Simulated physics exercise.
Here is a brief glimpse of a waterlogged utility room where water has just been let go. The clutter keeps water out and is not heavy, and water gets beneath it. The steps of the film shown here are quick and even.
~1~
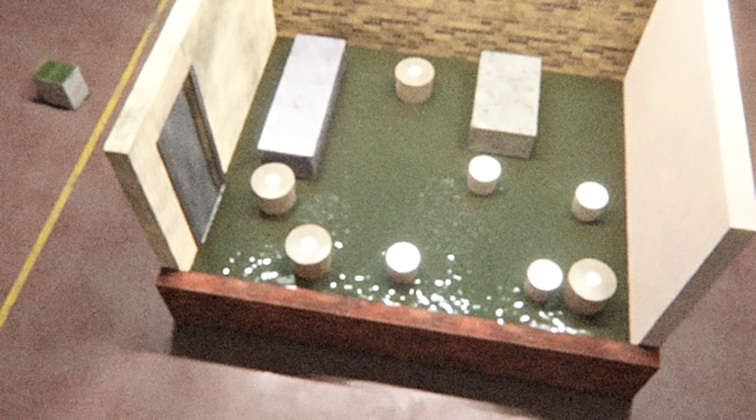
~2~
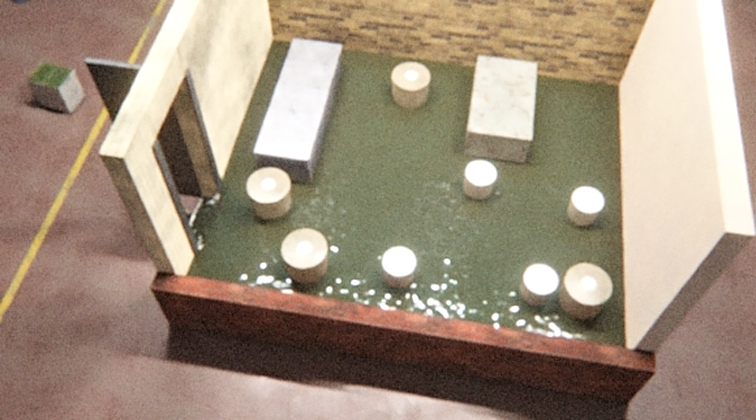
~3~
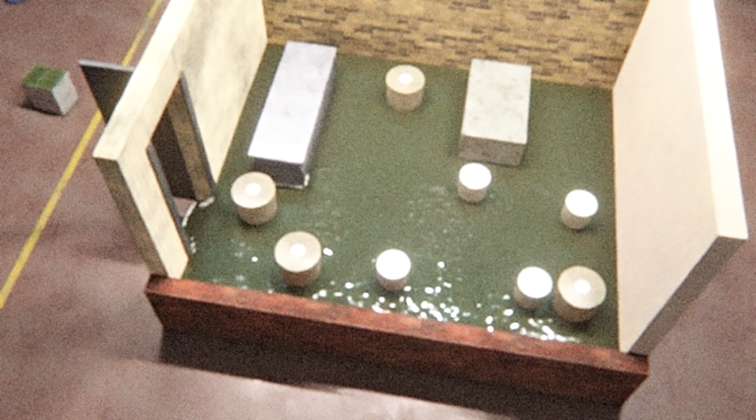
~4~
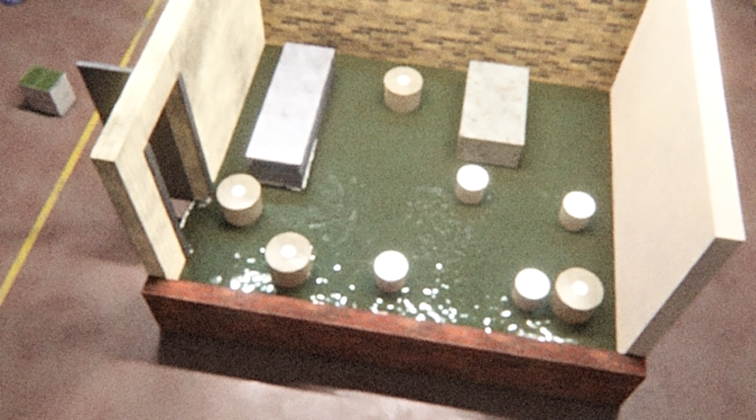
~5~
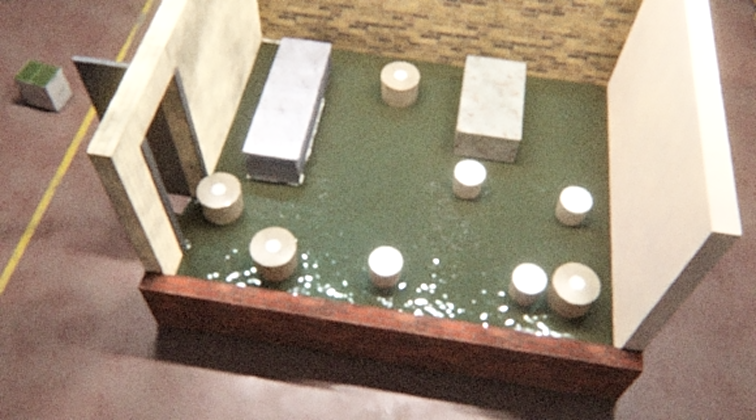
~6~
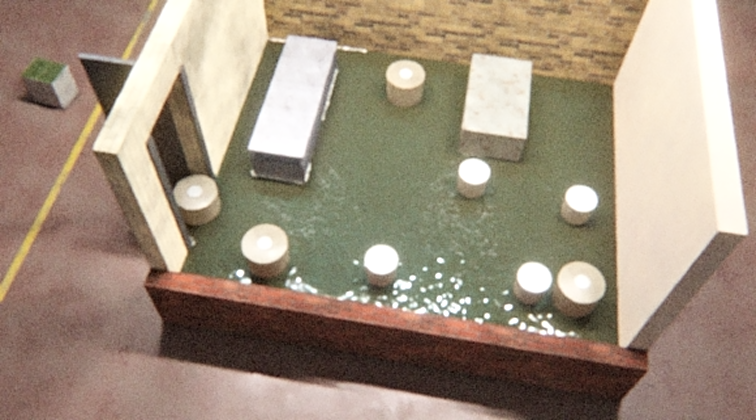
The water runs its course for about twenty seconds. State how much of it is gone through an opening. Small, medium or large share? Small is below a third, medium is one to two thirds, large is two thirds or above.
A medium share.
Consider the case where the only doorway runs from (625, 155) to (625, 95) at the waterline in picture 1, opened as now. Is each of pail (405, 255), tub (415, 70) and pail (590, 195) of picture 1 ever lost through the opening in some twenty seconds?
First one never exits, second never exits, third exits.
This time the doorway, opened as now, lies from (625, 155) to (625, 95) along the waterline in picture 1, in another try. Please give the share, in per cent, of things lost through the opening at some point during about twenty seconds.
Close to 50 %, I think.
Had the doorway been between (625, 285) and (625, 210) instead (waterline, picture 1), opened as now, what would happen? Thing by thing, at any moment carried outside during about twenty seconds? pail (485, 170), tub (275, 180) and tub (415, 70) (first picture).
Lost, retained and retained.
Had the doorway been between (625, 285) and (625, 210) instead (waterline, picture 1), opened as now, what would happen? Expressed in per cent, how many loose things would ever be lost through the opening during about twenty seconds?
60 in a hundred or thereabouts.
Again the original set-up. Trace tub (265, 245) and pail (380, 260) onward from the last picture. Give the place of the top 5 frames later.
The first top is close to (205, 218) and the second close to (329, 260).
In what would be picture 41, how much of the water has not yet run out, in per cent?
58 %.
A moment on, 1 of 8 are out; 7 afloat.
Next, 2 of 8 are out; 6 afloat.
Later, 3 of 8 are out; 5 afloat.
In the end, 3 of 8 are out; 5 afloat.
